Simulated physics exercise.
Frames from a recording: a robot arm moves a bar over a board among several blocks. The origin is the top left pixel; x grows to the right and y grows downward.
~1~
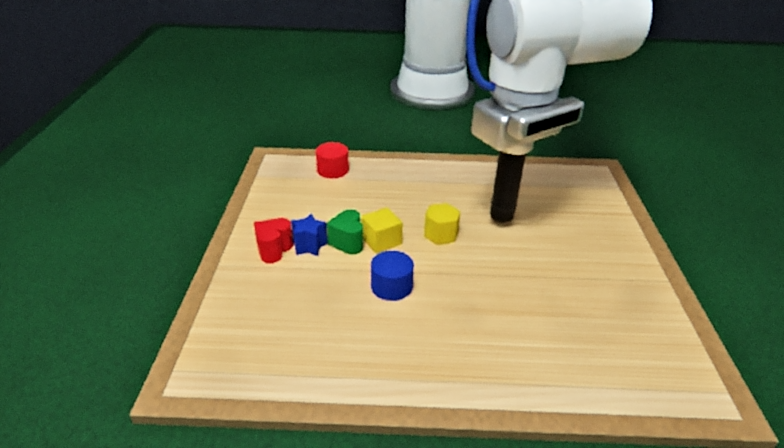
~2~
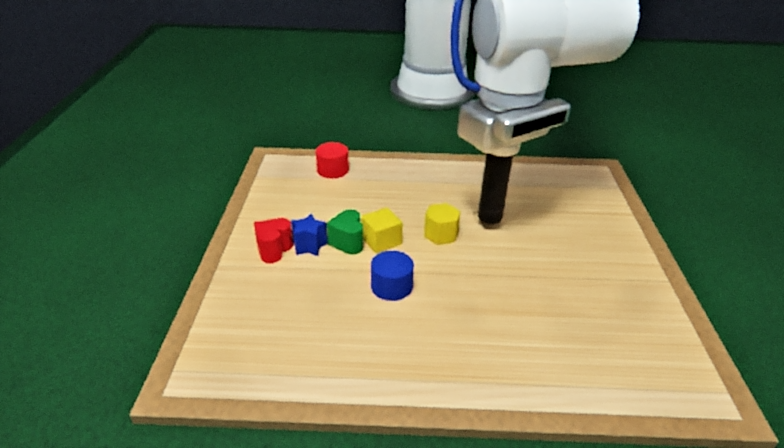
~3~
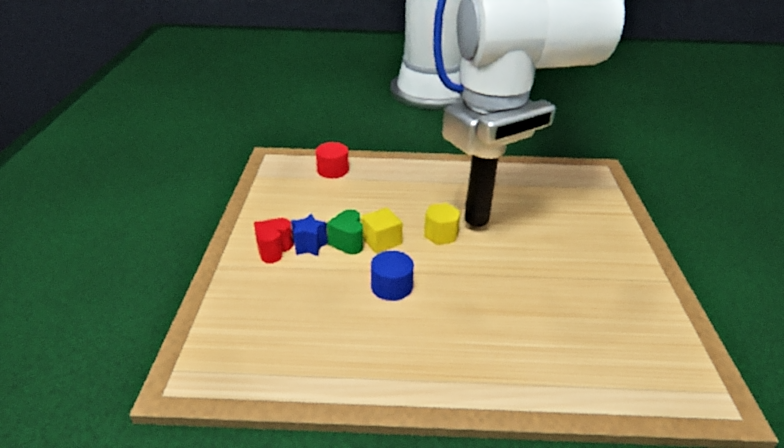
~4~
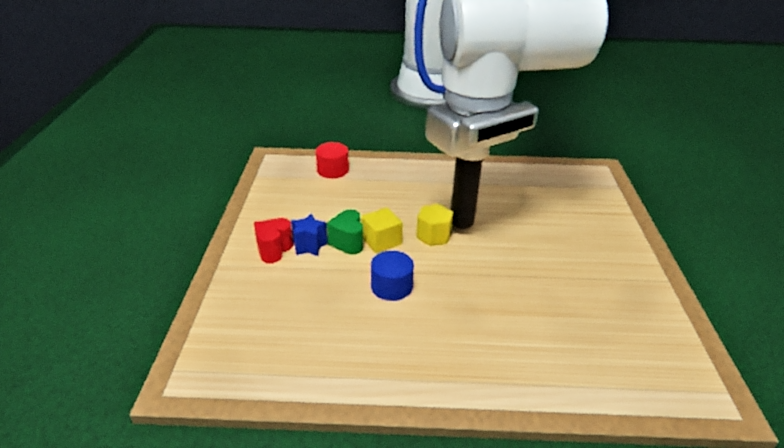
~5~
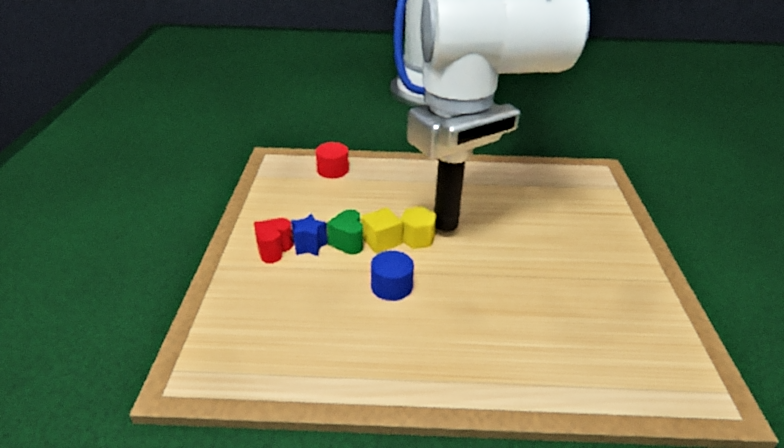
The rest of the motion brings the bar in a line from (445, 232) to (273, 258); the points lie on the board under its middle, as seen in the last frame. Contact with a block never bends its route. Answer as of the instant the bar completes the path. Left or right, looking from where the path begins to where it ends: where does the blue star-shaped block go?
Answer: Rightward.
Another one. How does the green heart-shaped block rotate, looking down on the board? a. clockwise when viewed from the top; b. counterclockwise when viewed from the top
My answer is option a.
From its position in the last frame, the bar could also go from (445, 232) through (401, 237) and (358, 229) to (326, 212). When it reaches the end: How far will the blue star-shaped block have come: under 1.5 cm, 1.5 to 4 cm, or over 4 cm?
Shift: 1.5 to 4 cm.
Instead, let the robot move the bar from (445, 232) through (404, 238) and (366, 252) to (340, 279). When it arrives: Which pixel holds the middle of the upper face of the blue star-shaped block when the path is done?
It ends at (278, 217).
What follows on the original path. One third of the way, bar (390, 233); blue star-shaped block (285, 219), turned 20° clockwise; green heart-shaped block (300, 234); yellow square block (332, 235), turned 20° clockwise; yellow hexagonal block (365, 230), turned 30° anticlockwise.
Two thirds of the way, bar (332, 242); blue star-shaped block (283, 220), turned 40° clockwise; green heart-shaped block (259, 251), turned 45° clockwise; yellow square block (288, 261), turned 20° anticlockwise; yellow hexagonal block (313, 243), turned 65° anticlockwise.
At the end, bar (272, 250); blue star-shaped block (256, 220), turned 85° clockwise; green heart-shaped block (234, 259), turned 75° clockwise; yellow square block (274, 279), turned 65° anticlockwise; blue circle still; yellow hexagonal block (277, 255), turned 115° anticlockwise.
